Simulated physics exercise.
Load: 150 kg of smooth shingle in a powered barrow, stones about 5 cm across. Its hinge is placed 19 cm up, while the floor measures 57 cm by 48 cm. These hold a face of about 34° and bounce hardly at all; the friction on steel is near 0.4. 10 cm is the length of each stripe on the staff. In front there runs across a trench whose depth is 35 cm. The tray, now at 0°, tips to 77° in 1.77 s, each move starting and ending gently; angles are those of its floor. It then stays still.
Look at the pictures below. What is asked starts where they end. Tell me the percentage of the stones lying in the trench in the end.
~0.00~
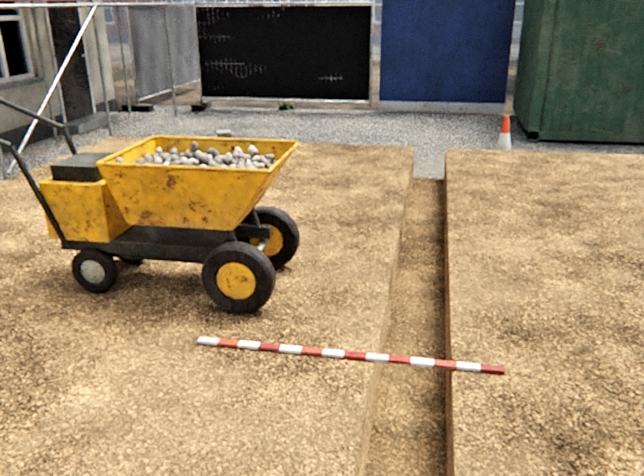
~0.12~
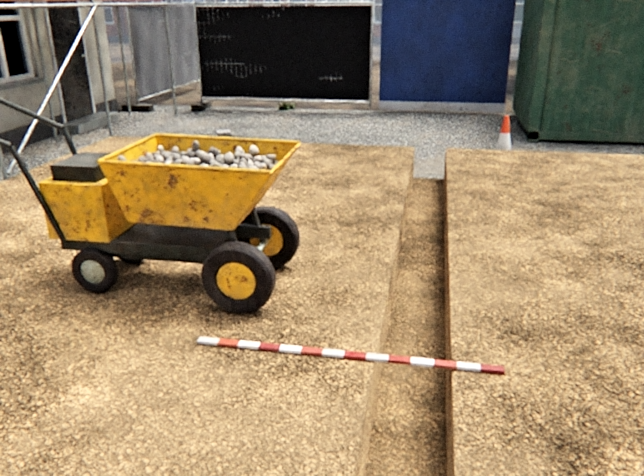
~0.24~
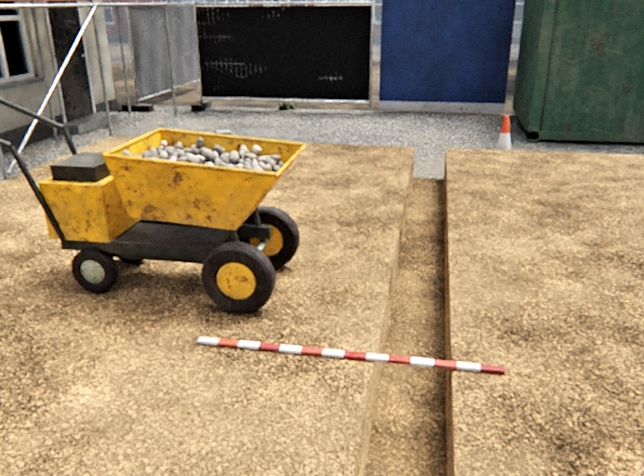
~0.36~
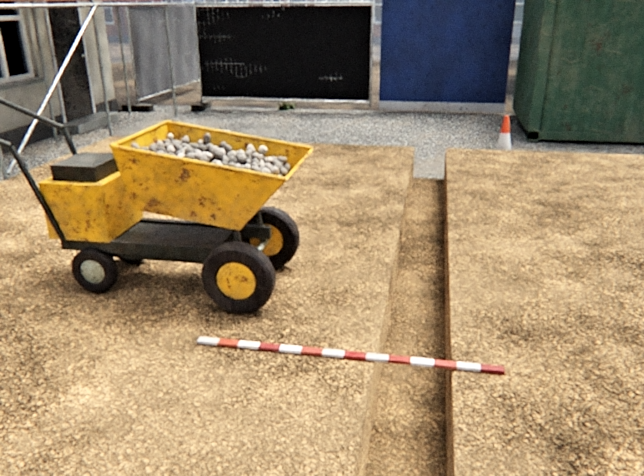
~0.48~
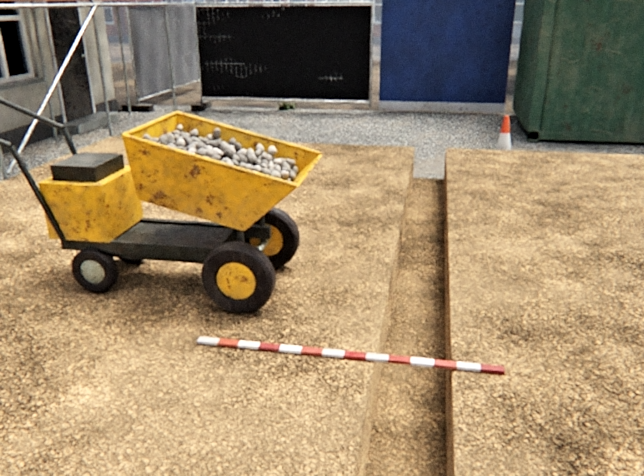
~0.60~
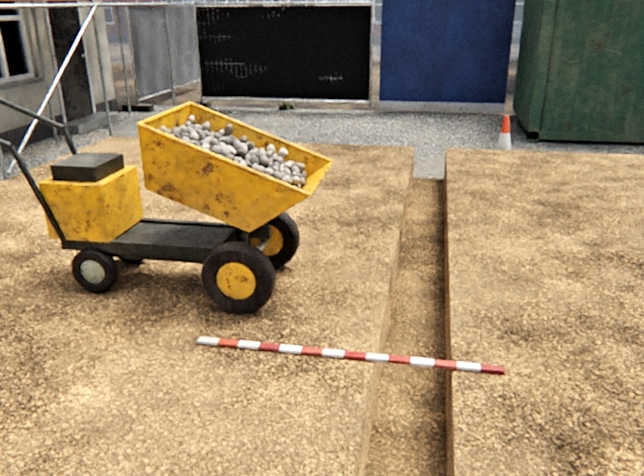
Close to 95 %.
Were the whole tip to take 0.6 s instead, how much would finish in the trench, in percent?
In that case some 90 per cent.
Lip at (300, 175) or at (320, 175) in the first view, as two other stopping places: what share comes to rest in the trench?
Result: Close to 90 then close to 70 per cent.
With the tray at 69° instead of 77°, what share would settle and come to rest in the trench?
Share in trench: Approx. 95%.
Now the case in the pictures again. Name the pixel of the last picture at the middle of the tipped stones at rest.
Somewhere around (414, 338) in the last picture.
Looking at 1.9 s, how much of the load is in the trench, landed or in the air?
Some 60 per cent.
After 1.3 s the floor is at 65°; 96 % in the tray, 3 % short of the trench, 1 % in the trench; the foremost stones are at (395, 277).
After 1.9 s the floor is at 77°; 34 % in the tray, 7 % short of the trench, 59 % in the trench; the foremost stones are at (443, 352).
After 2.2 s the floor is at 77°; 11 % in the tray, 9 % short of the trench, 81 % in the trench; the foremost stones are at (443, 341).
After 4.2 s the floor is at 77°; 0 % in the tray, 5 % short of the trench, 95 % in the trench; the foremost stones are at (443, 351).
